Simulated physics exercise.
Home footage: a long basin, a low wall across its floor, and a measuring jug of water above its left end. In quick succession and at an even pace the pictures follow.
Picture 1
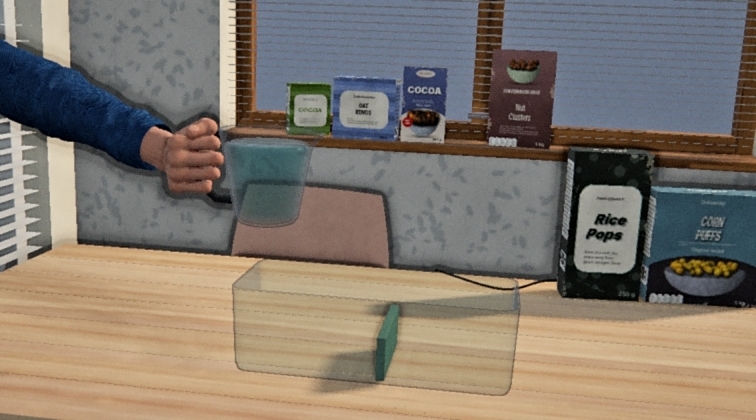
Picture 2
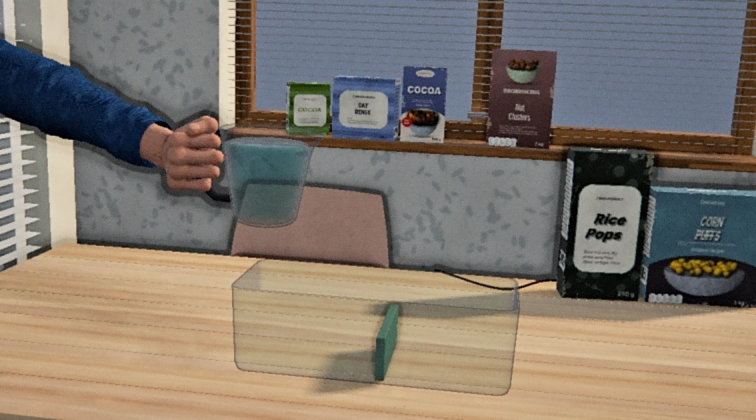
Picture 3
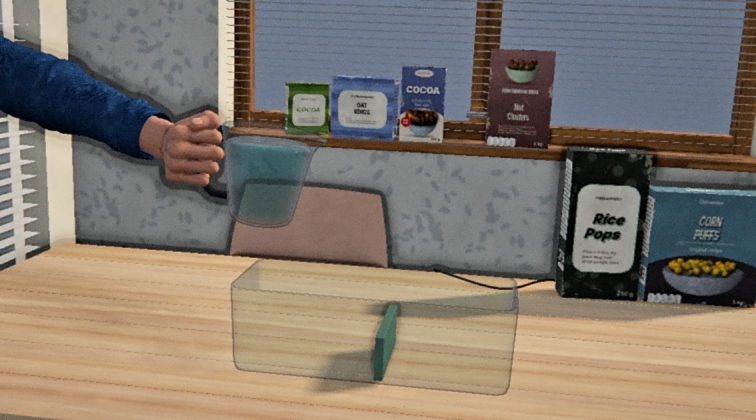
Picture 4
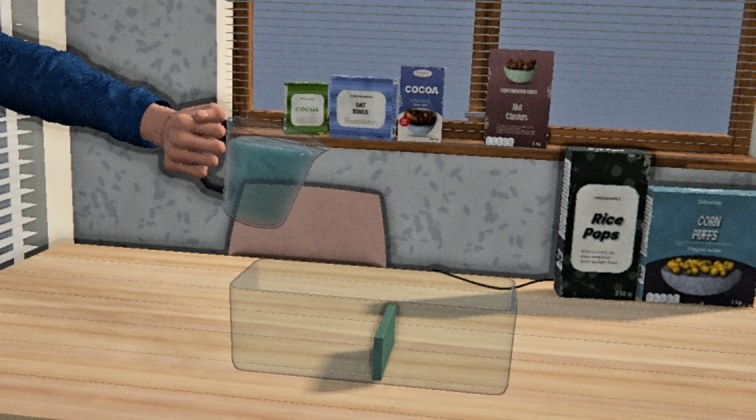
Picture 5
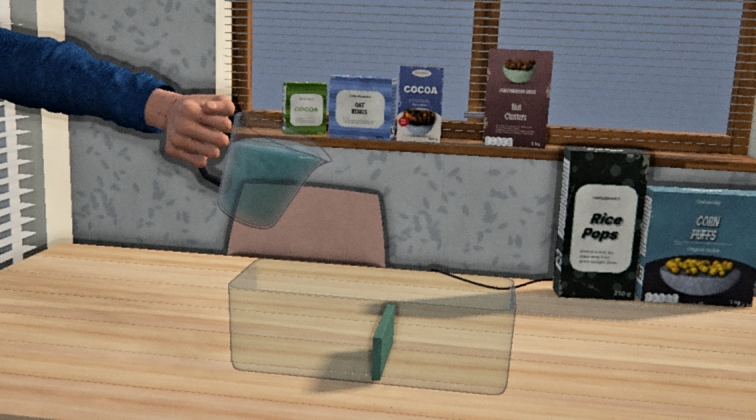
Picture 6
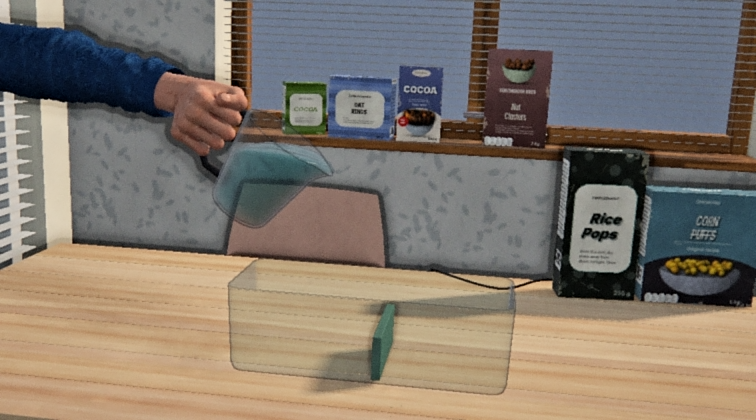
A hand tilts a jug of blue liquid rightward above a clear basin on a table.
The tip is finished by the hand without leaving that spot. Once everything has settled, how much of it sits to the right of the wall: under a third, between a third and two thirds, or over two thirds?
Most likely below one third will rest right of the wall.
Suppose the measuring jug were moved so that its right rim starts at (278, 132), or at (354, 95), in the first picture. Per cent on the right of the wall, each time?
First try: About 5 %; second try: About 45 %.
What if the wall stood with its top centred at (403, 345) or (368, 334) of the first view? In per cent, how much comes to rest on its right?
The first one comes to 15 percent, while the second comes to 30 percent.
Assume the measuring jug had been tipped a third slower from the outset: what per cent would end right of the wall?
Around 10 per cent ends up there.
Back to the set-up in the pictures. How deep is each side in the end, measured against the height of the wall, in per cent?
Left 40 per cent, right 0.
A moment on, the measuring jug is tipped on its side and 42 per cent is still to pour, 29 is left of the wall and 3 right of it.
Next, the measuring jug is tipped right over and 4 per cent is still to pour, 81 is left of the wall and 4 right of it.
Then the measuring jug is tipped right over and 0 per cent is still to pour, 89 is left of the wall and 7 right of it.
Later the measuring jug is tipped right over and 0 per cent is still to pour, 88 is left of the wall and 8 right of it.
Finally, 88 per cent lies left of the wall, 8 right of it and 4 outside.
